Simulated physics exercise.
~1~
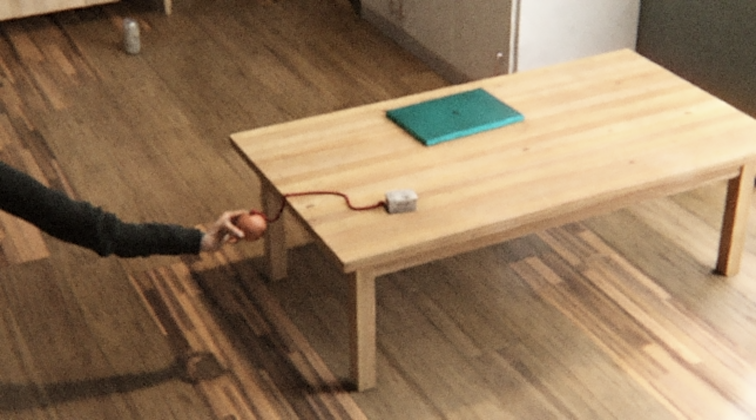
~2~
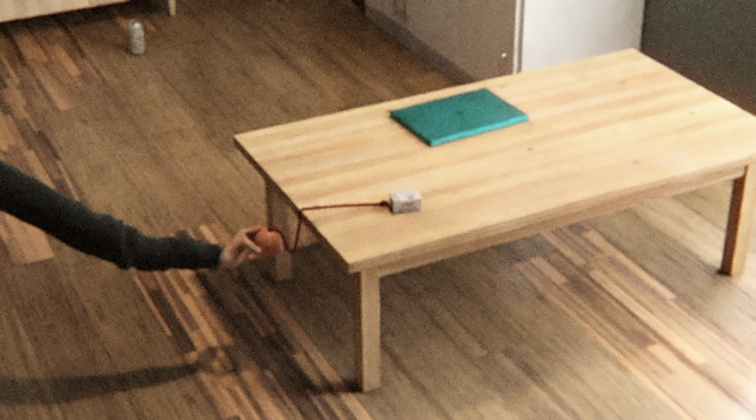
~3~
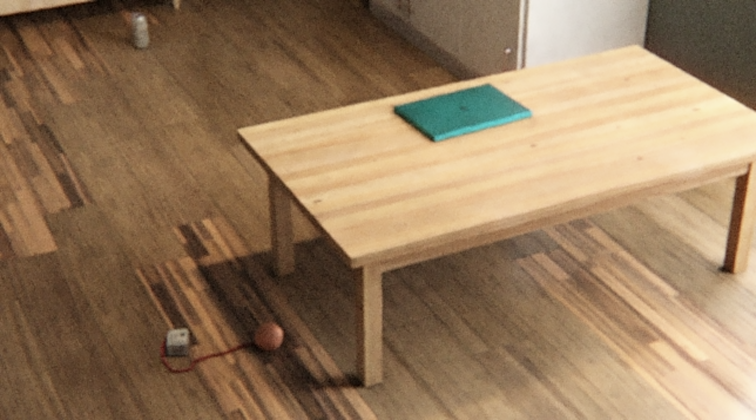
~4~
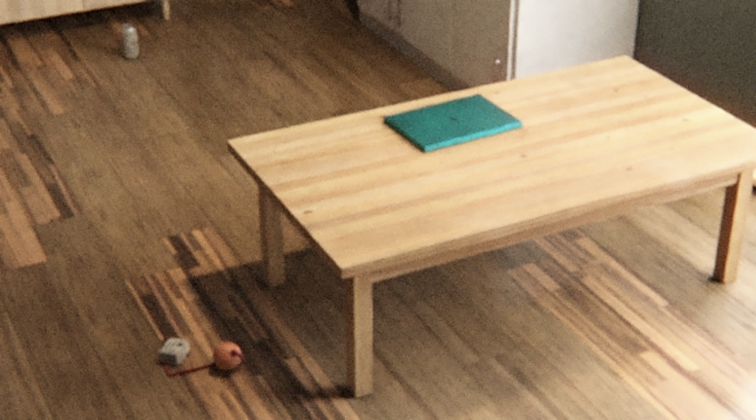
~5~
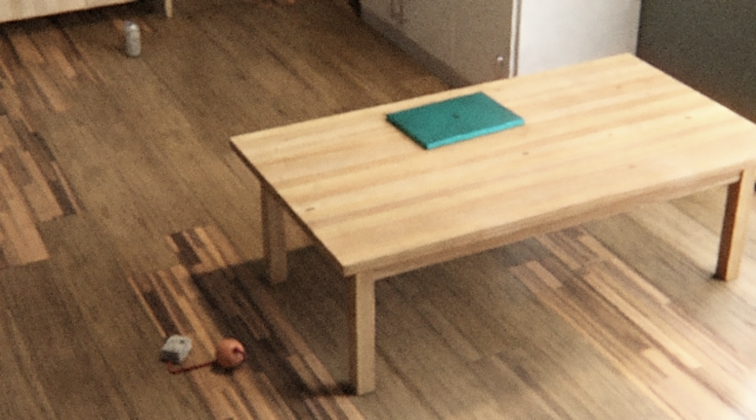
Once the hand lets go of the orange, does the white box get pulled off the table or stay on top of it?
The white box gets pulled off the table. It ends up on the floor next to the orange, which has dropped all the way down.
